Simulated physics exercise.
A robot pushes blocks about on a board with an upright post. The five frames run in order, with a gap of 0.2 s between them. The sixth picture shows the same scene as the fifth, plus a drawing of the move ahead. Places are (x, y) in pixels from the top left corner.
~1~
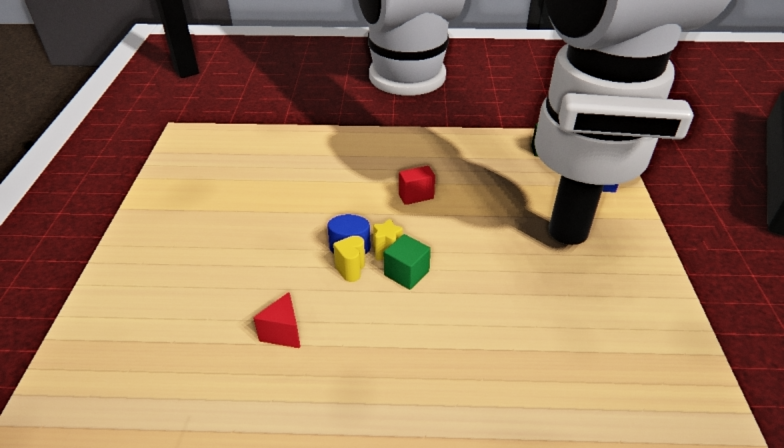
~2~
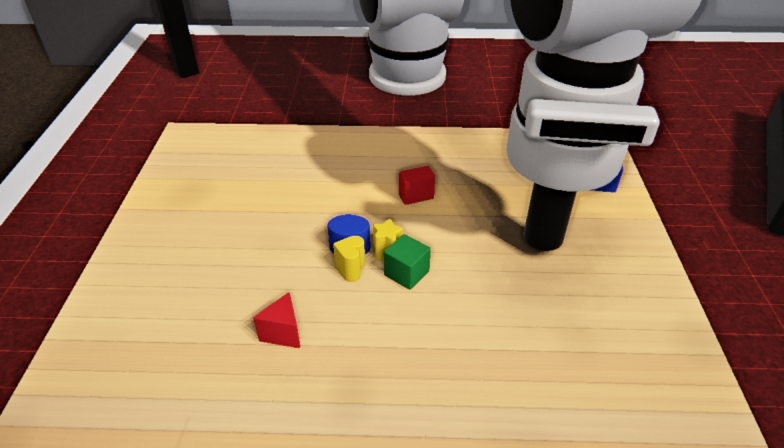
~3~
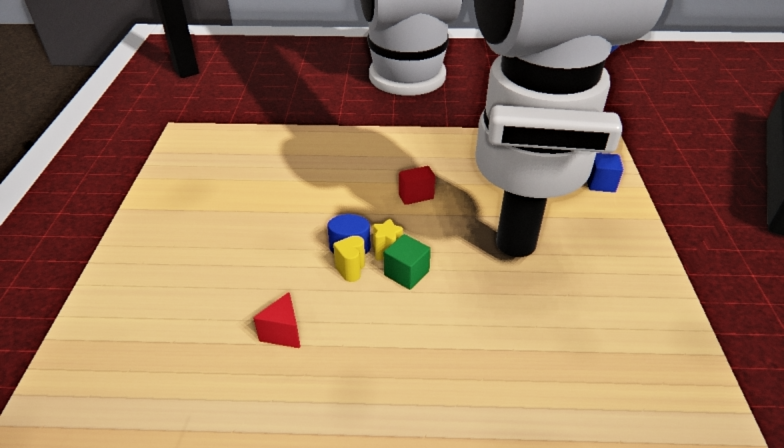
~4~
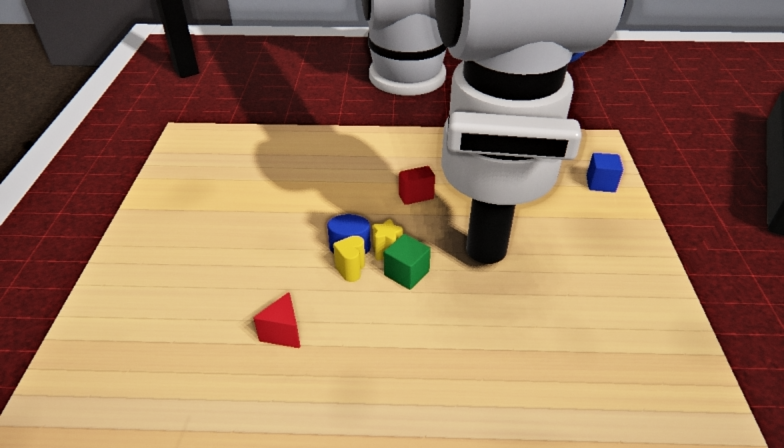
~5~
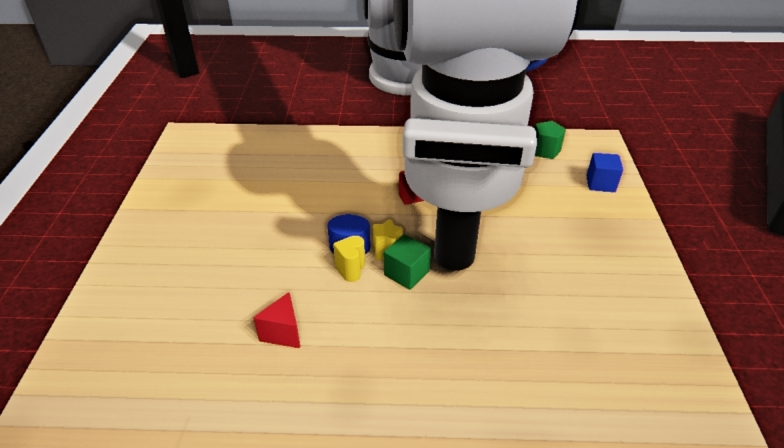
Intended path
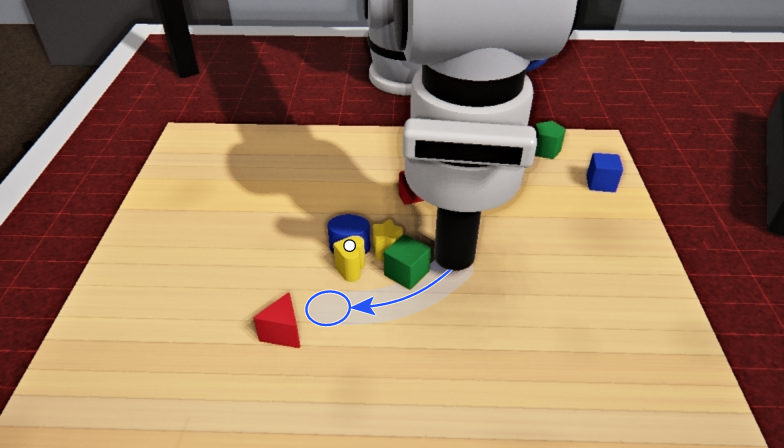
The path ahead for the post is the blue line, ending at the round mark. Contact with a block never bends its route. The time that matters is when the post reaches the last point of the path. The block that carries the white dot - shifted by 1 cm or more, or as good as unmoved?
That block gets shifted.
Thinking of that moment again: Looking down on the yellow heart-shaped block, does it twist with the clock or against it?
Answer: With the clock.
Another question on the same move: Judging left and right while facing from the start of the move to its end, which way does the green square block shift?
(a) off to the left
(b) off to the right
My answer is option b.
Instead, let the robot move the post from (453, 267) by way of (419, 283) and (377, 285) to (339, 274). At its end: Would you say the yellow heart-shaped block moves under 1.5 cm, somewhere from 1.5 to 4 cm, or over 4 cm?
It is going to finish beyond 4 cm from where it is now.
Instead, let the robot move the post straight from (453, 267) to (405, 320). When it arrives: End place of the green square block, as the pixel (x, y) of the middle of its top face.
I'd place it at (388, 257), taking the centre of its top.
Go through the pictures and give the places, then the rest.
The first frame shows post's lower end (568, 232); red triangle (279, 311); blue oval (348, 224); yellow heart-shaped block (350, 246); green square block (407, 249).
The second frame shows post (543, 238); blocks still.
The third frame shows post (516, 244); blocks still.
The fourth frame shows post (486, 250); blocks still.
The fifth frame shows post (454, 257); red triangle (279, 311); blue oval (348, 224); yellow heart-shaped block (350, 246); green square block (407, 249).
Drawn move, from (453, 267) over (421, 291) and (377, 305) to (328, 308); the dot is on the yellow heart-shaped block.
The first path, step by step. One third of the way, post (421, 280); green square block (383, 254), turned 55° clockwise.
Two thirds of the way, post (375, 295); yellow heart-shaped block (337, 241), turned 45° clockwise; green square block (351, 259), turned 110° clockwise.
At the end, post (327, 297); red triangle still; blue oval (348, 219), turned 20° clockwise; yellow heart-shaped block (327, 234), turned 75° clockwise; green square block (325, 255), turned 140° clockwise.
